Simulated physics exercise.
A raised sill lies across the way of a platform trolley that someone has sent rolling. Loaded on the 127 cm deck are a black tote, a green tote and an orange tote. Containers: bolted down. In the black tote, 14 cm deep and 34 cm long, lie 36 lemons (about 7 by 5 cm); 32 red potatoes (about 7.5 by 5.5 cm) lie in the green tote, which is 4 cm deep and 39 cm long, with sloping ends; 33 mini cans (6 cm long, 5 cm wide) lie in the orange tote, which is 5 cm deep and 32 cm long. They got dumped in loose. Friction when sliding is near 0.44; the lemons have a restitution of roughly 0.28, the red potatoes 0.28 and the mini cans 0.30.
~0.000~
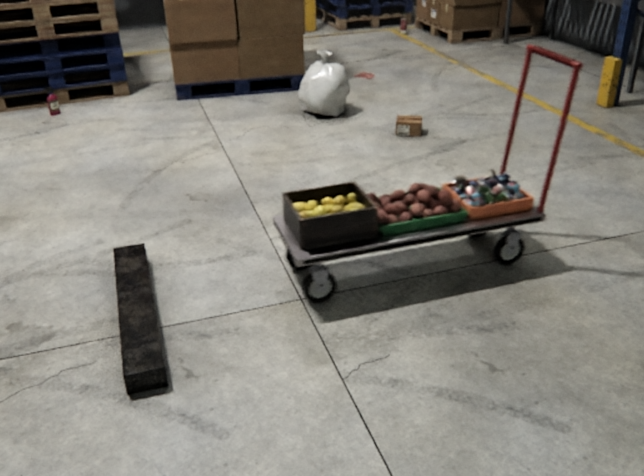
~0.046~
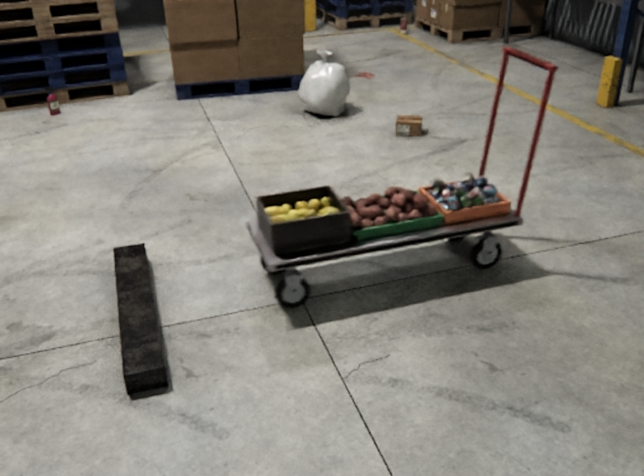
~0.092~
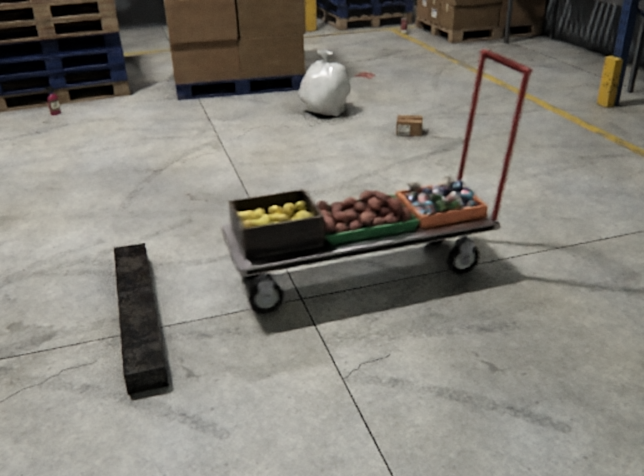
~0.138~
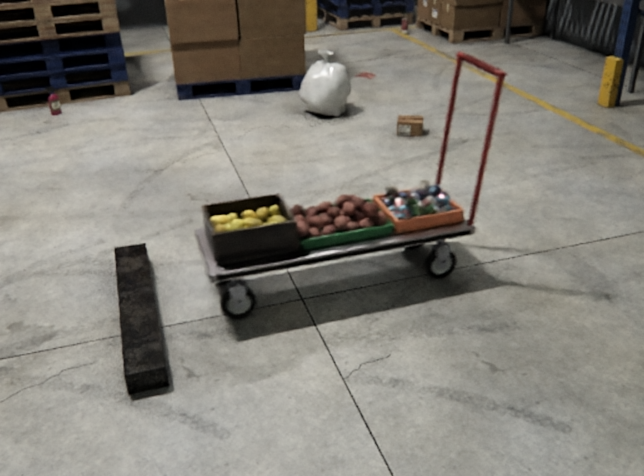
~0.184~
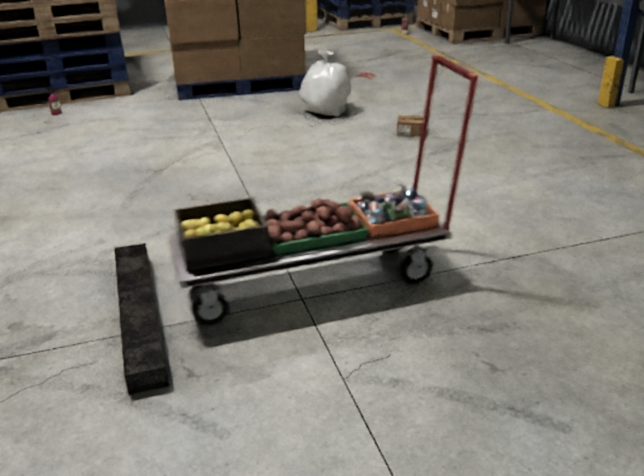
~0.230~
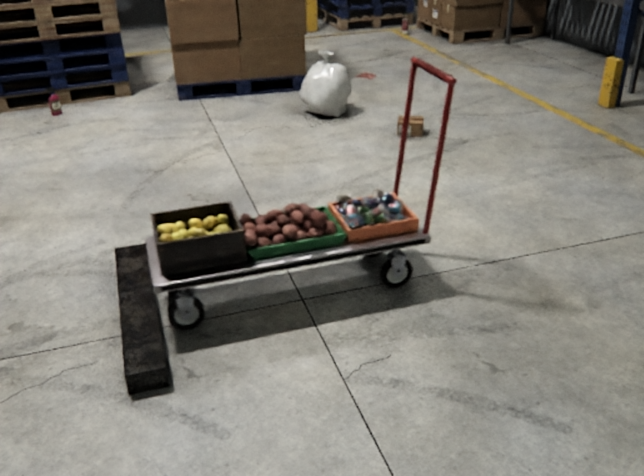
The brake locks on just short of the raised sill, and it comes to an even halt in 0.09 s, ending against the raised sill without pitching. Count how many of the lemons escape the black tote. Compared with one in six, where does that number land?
My money is on the escaped share keeping south of a sixth.
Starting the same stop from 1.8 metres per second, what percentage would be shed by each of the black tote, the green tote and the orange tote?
Black tote 0 %, green tote 10 %, orange tote 30 %.
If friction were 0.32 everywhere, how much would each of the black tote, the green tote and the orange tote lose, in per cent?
You'd see black tote shed 0 percent, green tote shed 20 percent, and orange tote shed 40 percent.
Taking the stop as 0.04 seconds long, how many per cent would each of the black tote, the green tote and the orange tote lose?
That way you'd get black tote at 0, green tote at 20, and orange tote at 50 percent.
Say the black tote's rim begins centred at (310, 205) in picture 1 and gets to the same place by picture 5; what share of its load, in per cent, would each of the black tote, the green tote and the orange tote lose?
That would give black tote 0 %, green tote 10 % and orange tote 40 %.
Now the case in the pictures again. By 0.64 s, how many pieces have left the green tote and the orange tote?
Estimate at that time - green tote 3, orange tote 10, give or take.
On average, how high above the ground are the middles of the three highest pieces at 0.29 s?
Their middles sit some 44 cm up.
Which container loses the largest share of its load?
The orange tote.
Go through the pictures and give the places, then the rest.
In the first frame (places track the rim corner closest to us here), black tote (302, 219); orange tote (473, 208); 67 cm to go; all still inside.
The second frame shows black tote (274, 224); orange tote (448, 212); 54 cm to go.
The third frame shows black tote (245, 229); orange tote (424, 216); 41 cm to go.
The fourth frame shows black tote (216, 234); orange tote (399, 221); 28 cm to go.
The fifth frame shows black tote (185, 239); orange tote (373, 225); 15 cm to go.
The sixth frame shows black tote (159, 244); orange tote (351, 229); stopping; all still inside.
After 0.29 s, the black tote has all 36, the green tote has all 32 and the orange tote is down by 2 of 33.
After 0.41 s, the black tote has all 36, the green tote is down by 1 of 32 and the orange tote is down by 8 of 33.
After 0.64 s, the black tote has all 36, the green tote is down by 3 of 32 and the orange tote is down by 10 of 33.
Final count (at 1.15 s), the black tote has all 36, the green tote is down by 4 of 32 and the orange tote is down by 11 of 33. Asked share, 0 of 36, 0 per cent.
